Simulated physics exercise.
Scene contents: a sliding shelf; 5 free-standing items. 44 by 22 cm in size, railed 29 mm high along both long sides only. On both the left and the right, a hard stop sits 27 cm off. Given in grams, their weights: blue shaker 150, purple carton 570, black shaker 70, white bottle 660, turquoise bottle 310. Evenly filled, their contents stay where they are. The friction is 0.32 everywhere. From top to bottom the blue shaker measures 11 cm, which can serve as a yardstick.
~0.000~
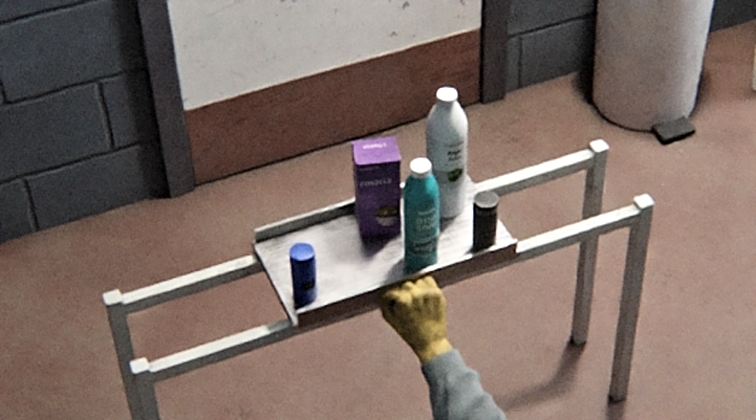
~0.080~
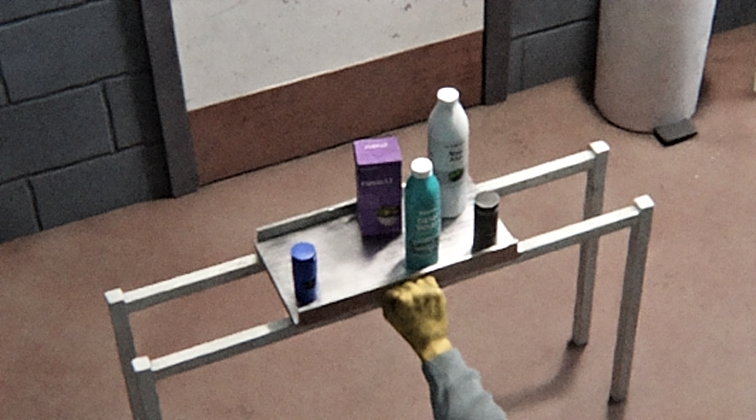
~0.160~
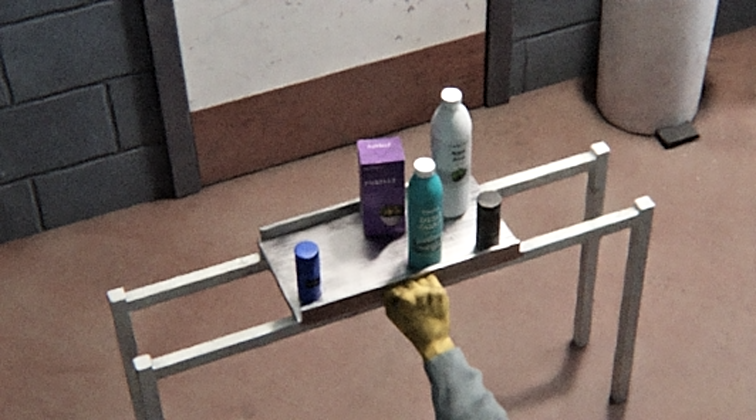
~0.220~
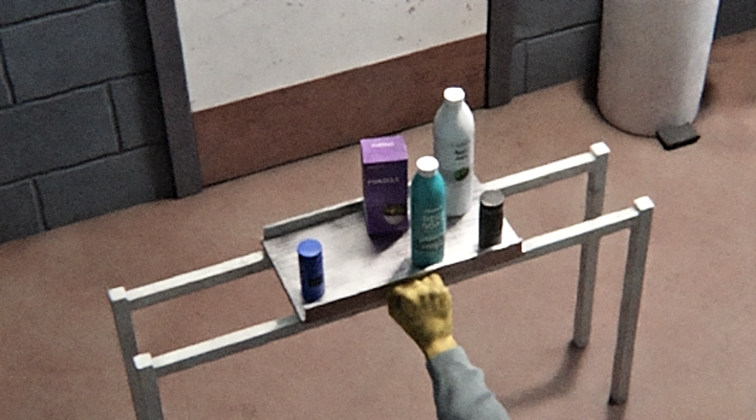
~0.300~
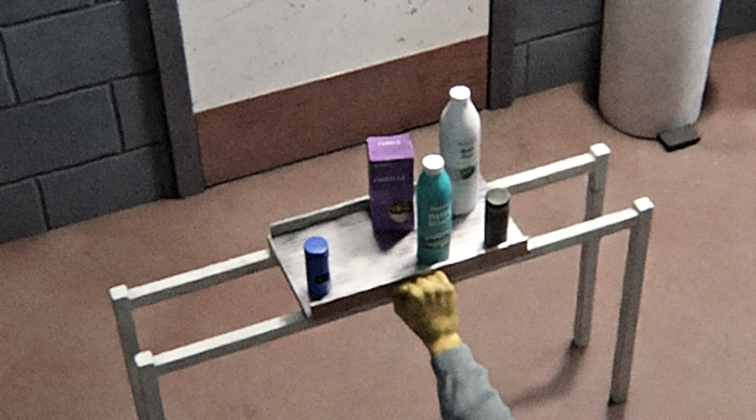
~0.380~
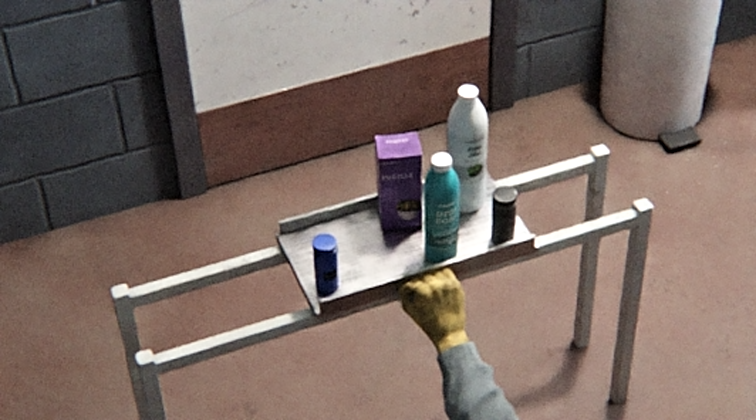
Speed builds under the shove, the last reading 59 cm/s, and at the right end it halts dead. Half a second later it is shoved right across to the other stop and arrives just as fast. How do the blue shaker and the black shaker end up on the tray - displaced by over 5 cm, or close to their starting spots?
One by one: The blue shaker remains settled. The black shaker is dislodged.
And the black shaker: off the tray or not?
When everything stops, the black shaker is out of bounds.
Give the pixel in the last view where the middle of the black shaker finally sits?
It finishes at roughly (660, 339).
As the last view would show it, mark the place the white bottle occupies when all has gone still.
It finishes around (318, 190).
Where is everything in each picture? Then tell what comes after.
In the first frame, tray midway; blue shaker (304, 273); black shaker (485, 222).
In the second frame, tray midway; turquoise bottle (422, 213); purple carton (379, 187).
In the third frame, tray midway; white bottle (451, 151); turquoise bottle (425, 213).
In the fourth frame, tray has slid 1 cm right; purple carton (385, 186); white bottle (454, 151).
In the fifth frame, tray has slid 2 cm right; turquoise bottle (434, 210); purple carton (391, 184).
In the sixth frame, tray has slid 4 cm right; blue shaker (326, 263); black shaker (504, 217).
Around 1.08 s, tray has slid 27 cm right; black shaker shifted 5 cm near (632, 178); blue shaker shifted 5 cm near (463, 223); turquoise bottle at 5° to upright.
Around 1.88 s, tray has slid 24 cm right; black shaker now off the tray; blue shaker shifted 5 cm near (449, 227); purple carton shifted 5 cm.
Around 2.68 s, tray has slid 2 cm right; blue shaker shifted 5 cm near (343, 258); purple carton shifted 5 cm; white bottle shifted 4 cm.
Around 3.38 s, tray has slid 27 cm left.
Finally (4.6 s), off the tray, black shaker; the other 4 still in place (within 5 cm). In the last view, blue shaker near (166, 311), black shaker near (660, 339).
